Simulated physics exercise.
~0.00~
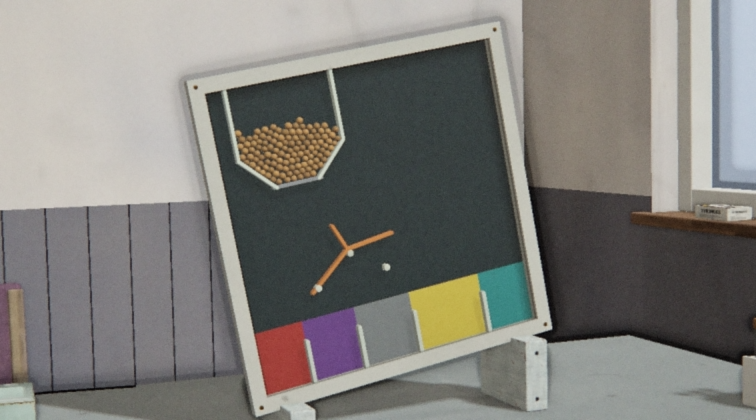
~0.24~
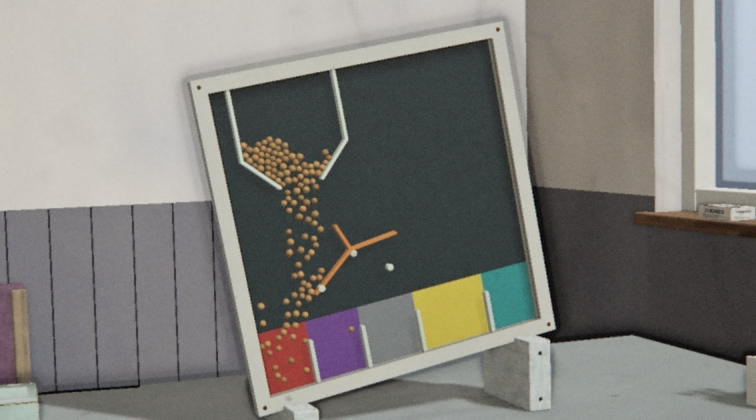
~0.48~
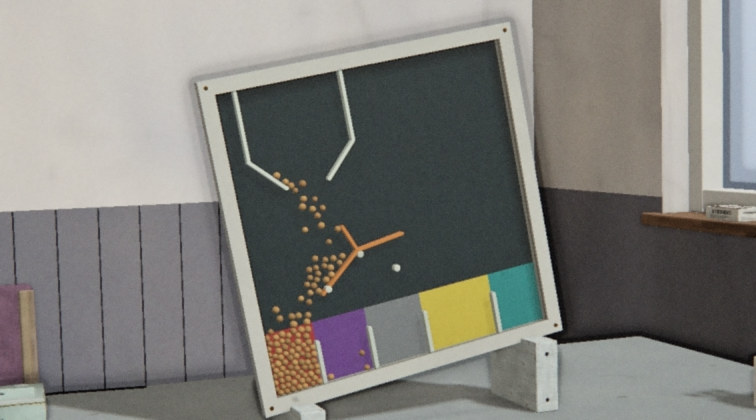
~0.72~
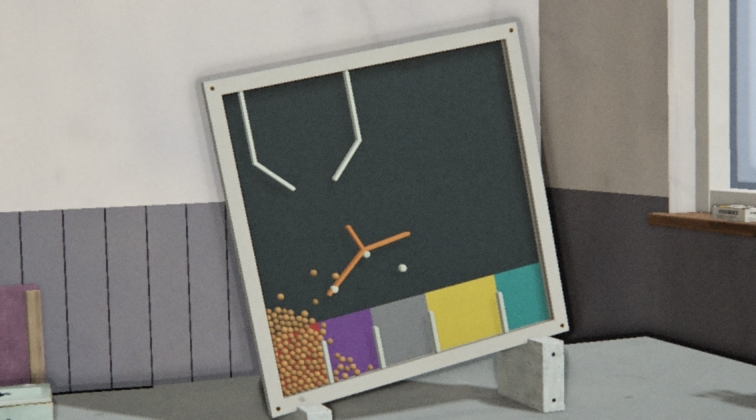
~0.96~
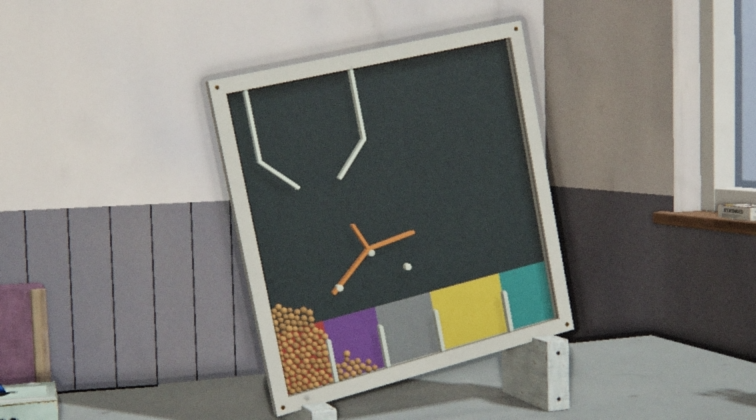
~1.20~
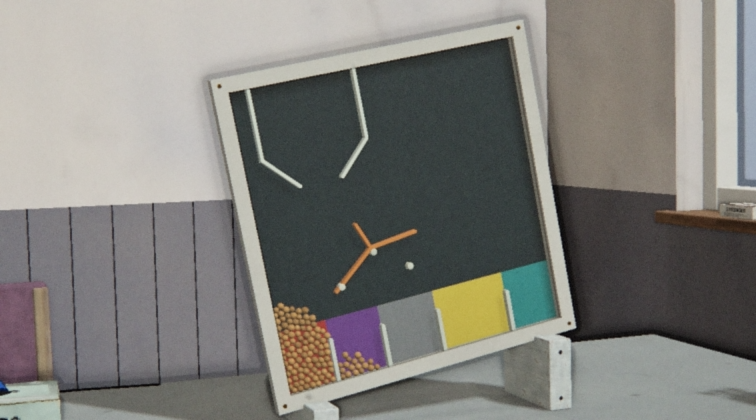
A tilted, pale-framed display case with a dark back stands on a grey surface against a white and grey wall, seen from the front. Inside, small orange-brown beads fill a white hopper at upper left, above an orange three-armed rocker, with red, purple, grey, yellow and turquoise bins along the bottom. The hopper opens and the beads pour down past the rocker's lowered left end into the red bin. As the hopper empties, the red bin heaps up and some beads reach the purple one. Finally the beads lie still, mostly in red, with a small pile in purple and the other bins empty.
